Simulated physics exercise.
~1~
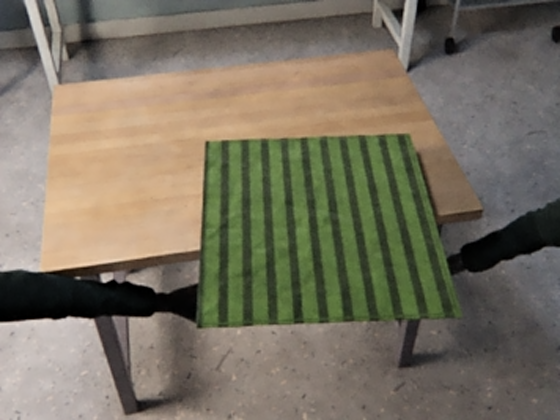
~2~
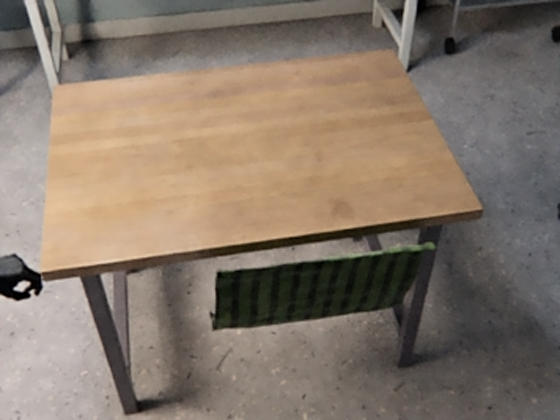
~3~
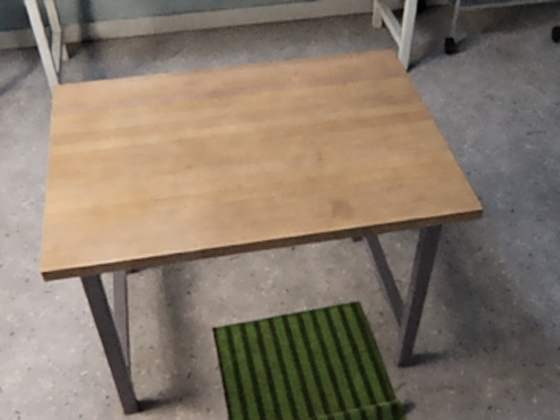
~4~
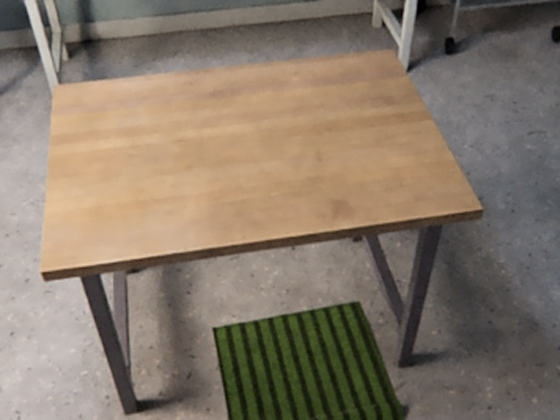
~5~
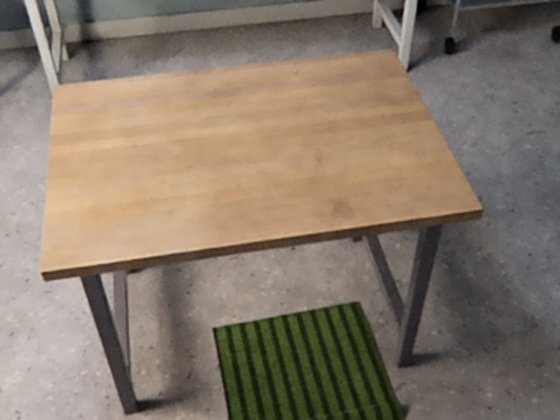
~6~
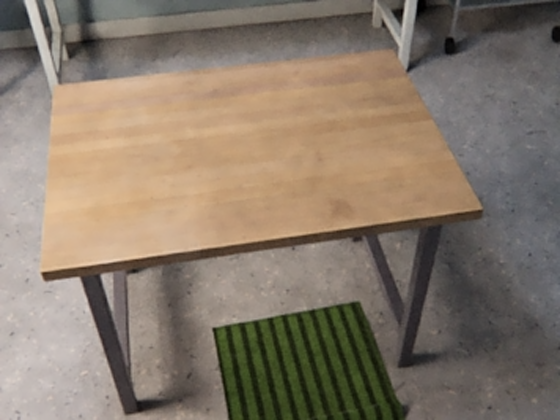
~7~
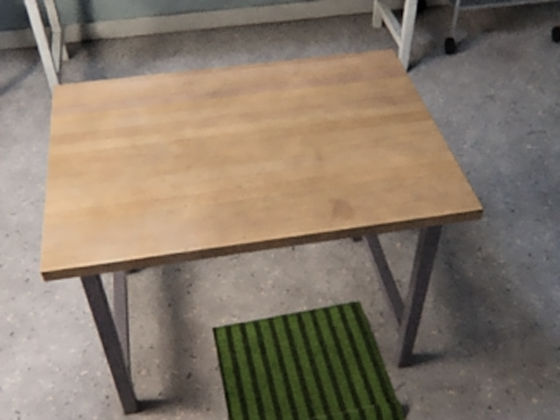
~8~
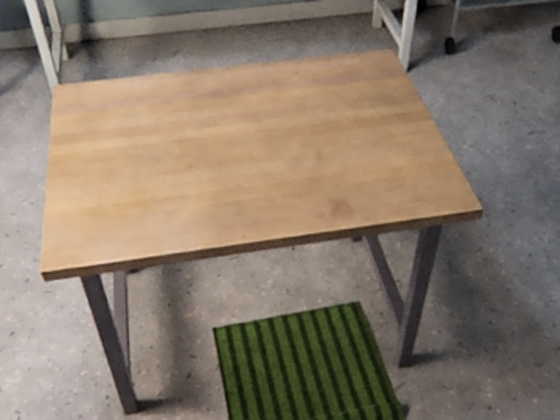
A green striped cloth released by two dark arms over a wooden table's near edge, dropping off and lying on the floor.
